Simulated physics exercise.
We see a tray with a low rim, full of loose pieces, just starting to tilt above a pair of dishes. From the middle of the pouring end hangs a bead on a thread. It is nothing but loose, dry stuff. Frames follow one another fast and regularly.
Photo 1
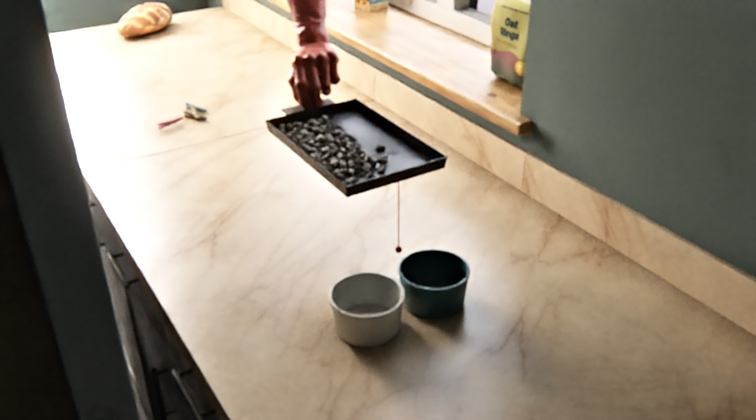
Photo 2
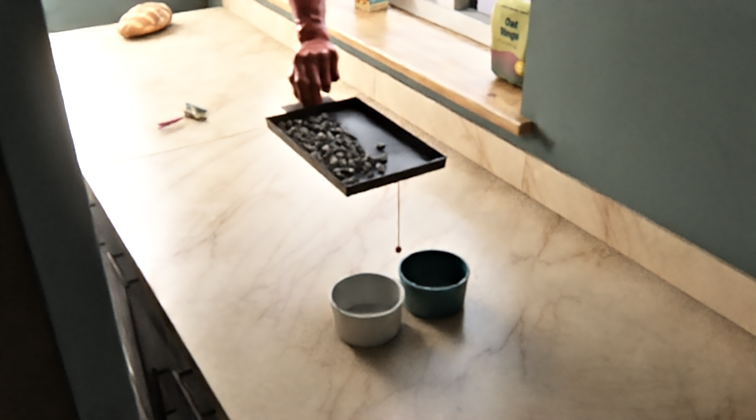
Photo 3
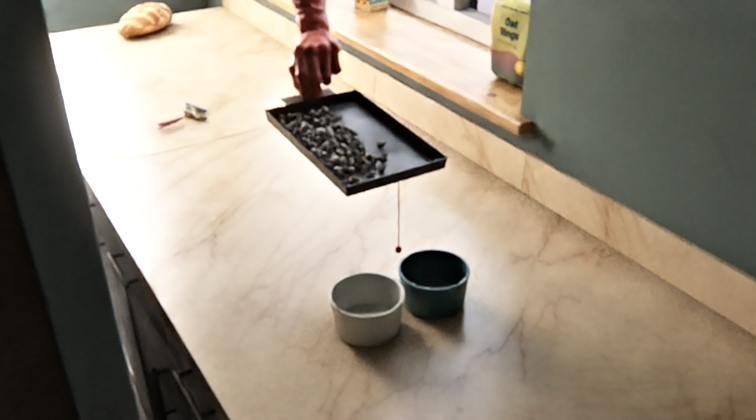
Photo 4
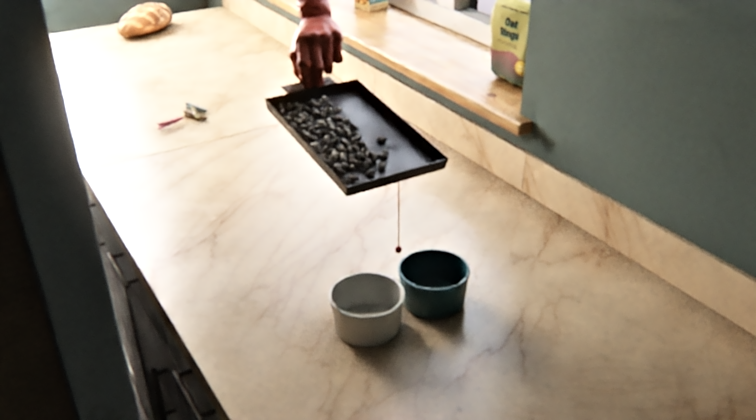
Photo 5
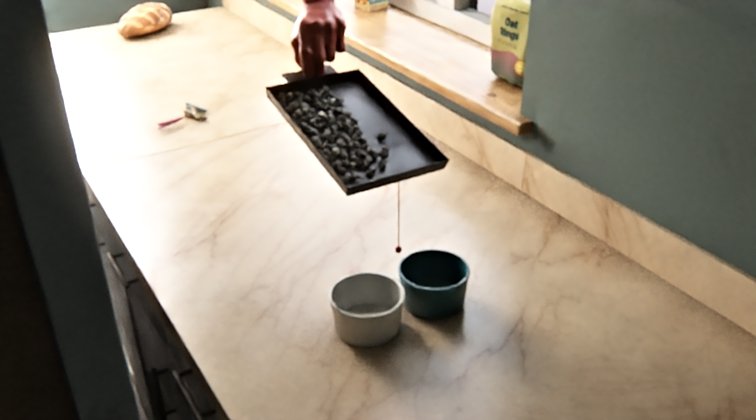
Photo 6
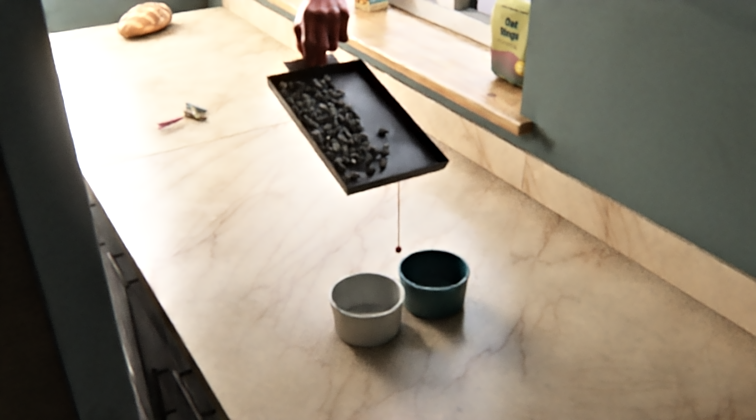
On a marble kitchen counter, a hand held a dark tray of small dark pieces above a white dish and a teal one, then steadily raised the back end, tilting the tray toward them.
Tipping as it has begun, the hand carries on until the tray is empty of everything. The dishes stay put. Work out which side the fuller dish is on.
Honestly the dish that comes off better is the right one.
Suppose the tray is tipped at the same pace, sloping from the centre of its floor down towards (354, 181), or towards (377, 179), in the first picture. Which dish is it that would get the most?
The first tilt favours the dish to the left, the second the dish to the left.
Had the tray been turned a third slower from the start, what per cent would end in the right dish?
Around 60 in every hundred.
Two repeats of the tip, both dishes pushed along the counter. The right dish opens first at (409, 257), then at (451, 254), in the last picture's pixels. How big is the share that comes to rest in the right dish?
First placement: 20 per cent; second placement: 30 per cent.
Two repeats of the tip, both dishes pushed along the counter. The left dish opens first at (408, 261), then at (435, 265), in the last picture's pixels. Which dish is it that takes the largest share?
Answer, in order: The one to the left and the one to the left.
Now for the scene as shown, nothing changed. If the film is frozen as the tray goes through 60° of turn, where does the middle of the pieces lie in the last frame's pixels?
Look around (391, 167) in the last picture.
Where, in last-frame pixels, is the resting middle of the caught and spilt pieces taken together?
Somewhere around (428, 300) in the final view.
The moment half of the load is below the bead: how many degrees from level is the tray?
Near 100 degrees.
Soon, tray tipped steeply; nearly all on the tray; a stray few in the air.
A while on, tray tipped right over; about a third on the tray; a small part in the left dish; about a quarter in the right dish; a small part outside both; a small part in the air.
Towards the end, tray tipped past a quarter turn; about a quarter in the left dish; about half in the right dish; about a quarter outside both.
Finally, tray tipped past a quarter turn; about a quarter in the left dish; about half in the right dish; about a quarter outside both.
